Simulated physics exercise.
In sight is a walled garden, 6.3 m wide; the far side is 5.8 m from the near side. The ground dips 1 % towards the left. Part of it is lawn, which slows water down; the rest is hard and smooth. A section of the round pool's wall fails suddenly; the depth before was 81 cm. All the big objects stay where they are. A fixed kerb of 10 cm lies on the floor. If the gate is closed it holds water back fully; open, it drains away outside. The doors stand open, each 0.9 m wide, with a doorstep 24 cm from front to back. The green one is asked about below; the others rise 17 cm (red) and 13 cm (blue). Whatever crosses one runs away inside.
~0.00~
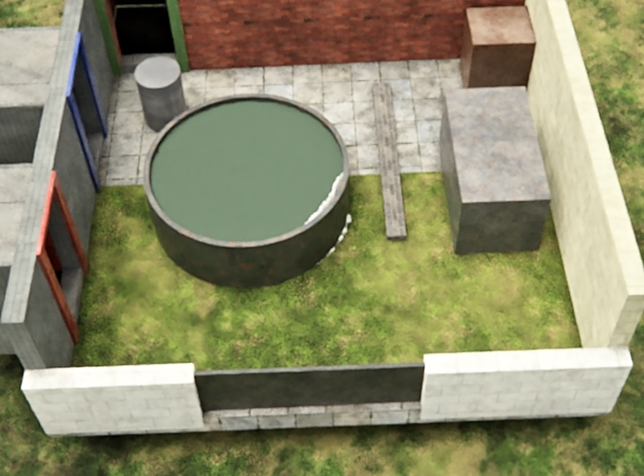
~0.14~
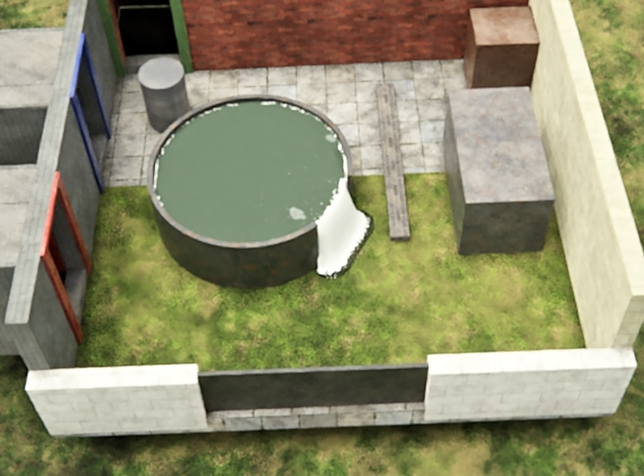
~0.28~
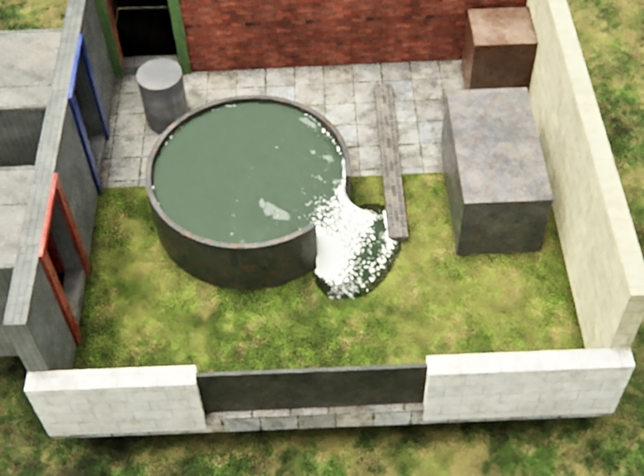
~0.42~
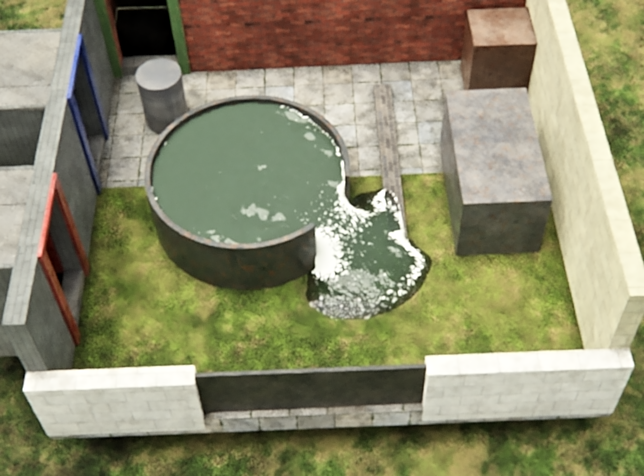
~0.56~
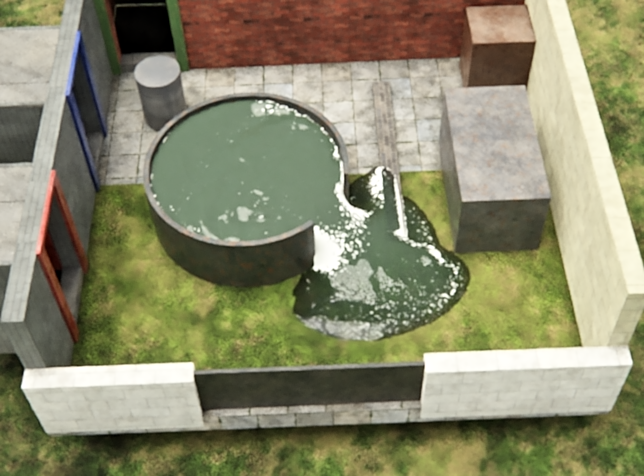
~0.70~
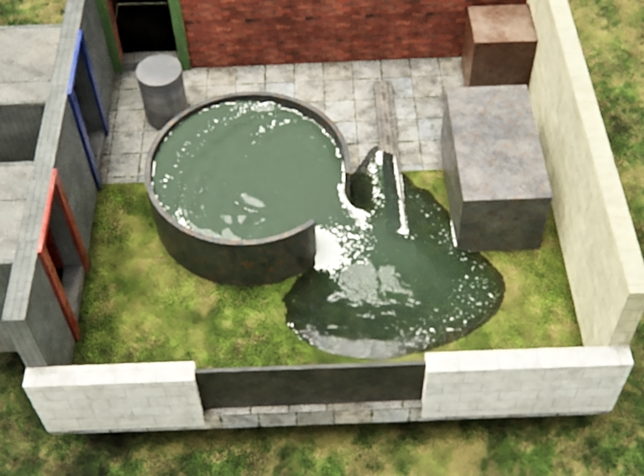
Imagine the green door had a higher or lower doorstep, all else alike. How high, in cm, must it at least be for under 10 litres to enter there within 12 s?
About 16 cm.
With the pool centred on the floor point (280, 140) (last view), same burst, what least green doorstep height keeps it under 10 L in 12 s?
About 13.0 cm.
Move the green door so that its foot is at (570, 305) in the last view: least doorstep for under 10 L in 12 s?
Roughly 29 cm.
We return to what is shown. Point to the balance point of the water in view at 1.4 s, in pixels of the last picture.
At about (295, 223).
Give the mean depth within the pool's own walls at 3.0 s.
About 45 cm.
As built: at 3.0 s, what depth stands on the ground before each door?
In cm: Red 0, blue 0, green 0.
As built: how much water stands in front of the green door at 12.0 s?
Roughly 17.5 cm deep.
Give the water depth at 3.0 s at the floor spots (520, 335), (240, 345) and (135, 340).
Roughly 31, 4 and 0 cm, in turn.
After 1.4 s water covers 35 % of the floor, deepest (44 cm) near (344, 236); it has not reached the green door.
After 3.0 s water covers 50 % of the floor, deepest (33 cm) near (478, 322); it has not reached the green door.
After 12.0 s water covers 100 % of the floor, deepest (19 cm) near (288, 65); 18 cm at the green door, 5 litres in over its 17 cm doorstep.
At the green door as built, the water arrived by 5.8 s and peaked near 19 cm at 10.0 s.
Run again over the same 12 s with other heights there, 28 litres in over 13 cm, 2 litres over 18 cm. The limit of 10 litres is kept from about 16 cm up.
